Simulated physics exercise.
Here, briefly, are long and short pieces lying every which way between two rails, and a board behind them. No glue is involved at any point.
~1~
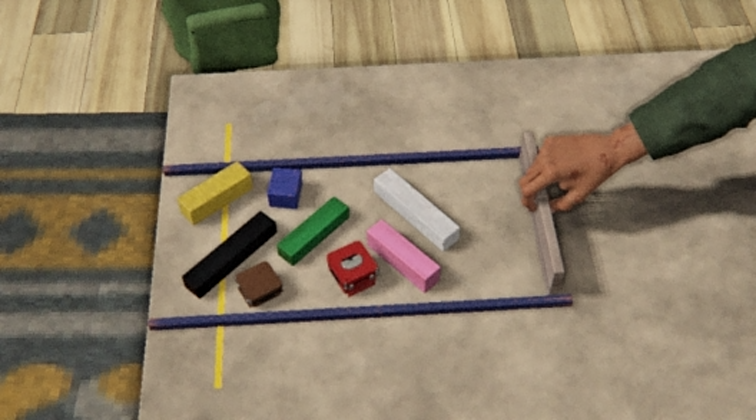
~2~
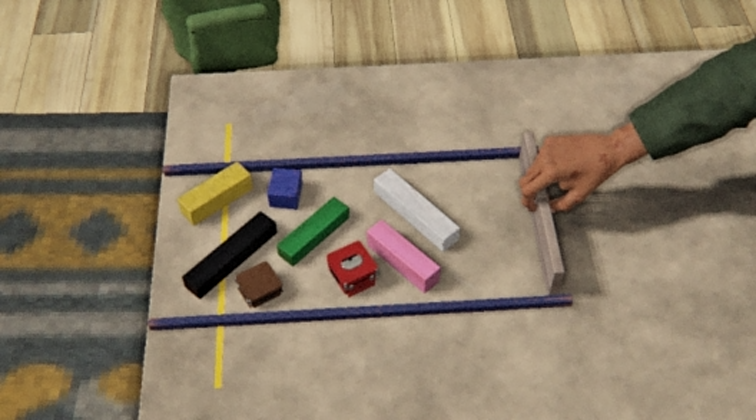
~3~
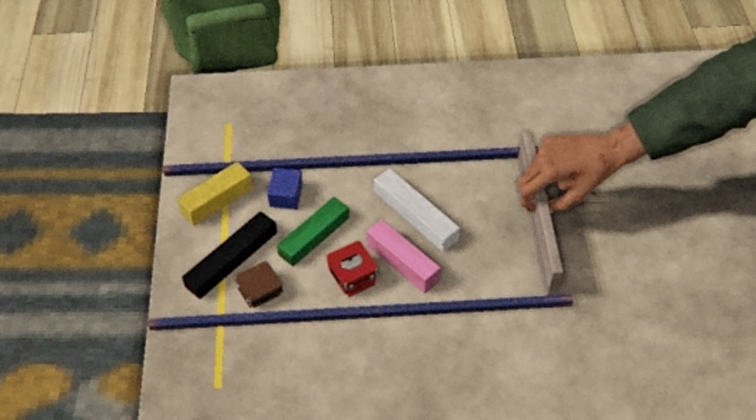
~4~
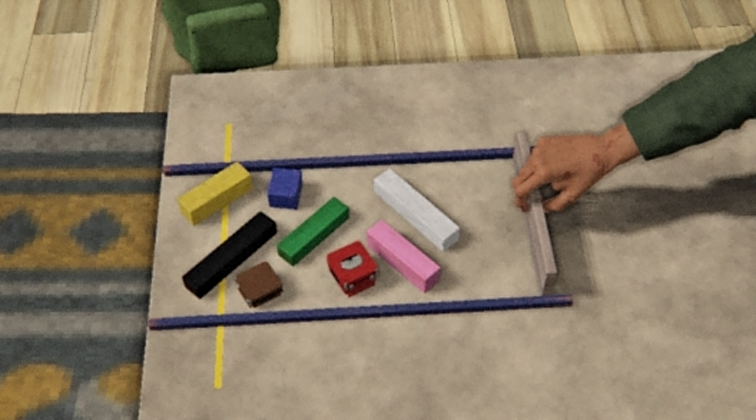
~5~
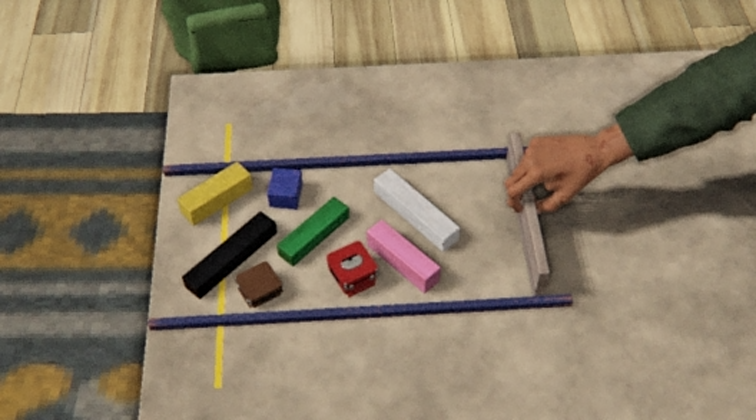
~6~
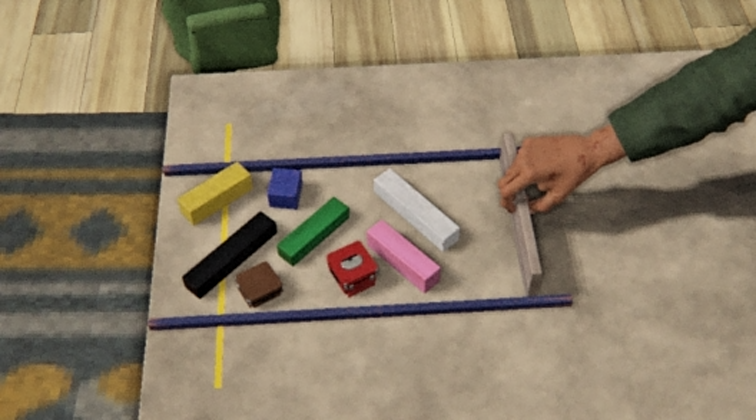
A hand slides a board slightly left between two rails, while the scattered coloured blocks stay still.
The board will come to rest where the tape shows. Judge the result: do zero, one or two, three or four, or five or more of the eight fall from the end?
Three or four of them fall from the end.
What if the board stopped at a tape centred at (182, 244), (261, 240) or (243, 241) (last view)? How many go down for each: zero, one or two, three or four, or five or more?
Result per tape, as listed: At least five; zero; none at all.
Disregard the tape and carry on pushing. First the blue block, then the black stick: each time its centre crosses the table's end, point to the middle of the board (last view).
Middle approx. at (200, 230), then approx. at (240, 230).
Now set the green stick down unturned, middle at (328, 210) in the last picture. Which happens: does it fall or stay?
As for the green stick, it keeps its place.
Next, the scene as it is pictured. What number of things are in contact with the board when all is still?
The count in contact is 2.
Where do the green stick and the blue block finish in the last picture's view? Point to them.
Green stick: (168, 238); blue block: (181, 189).
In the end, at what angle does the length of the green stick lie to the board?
Around 35 degrees.
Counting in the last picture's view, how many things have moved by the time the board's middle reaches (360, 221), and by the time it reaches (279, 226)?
I make it 4 at the first spot and 8 at the other.
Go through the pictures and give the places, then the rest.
The first picture shows yellow bar (216, 193); black stick (231, 254); brown case (260, 286); board (540, 212); tape (224, 242).
The second picture shows black stick (231, 254); green stick (314, 231).
The third picture shows brown case (260, 286); white bar (416, 209).
The fourth picture shows yellow bar (216, 193); red case (352, 269).
The fifth picture shows black stick (231, 254); board (527, 212).
The sixth picture shows yellow bar (216, 193); black stick (231, 254); brown case (260, 286); board (519, 213); tape (224, 242).
Early on, none off yet; yellow bar at rest near (216, 193); black stick at rest near (231, 254); brown case at rest near (260, 286).
Finally, the number that fall off is three or four; lost, brown case, black stick and yellow bar.
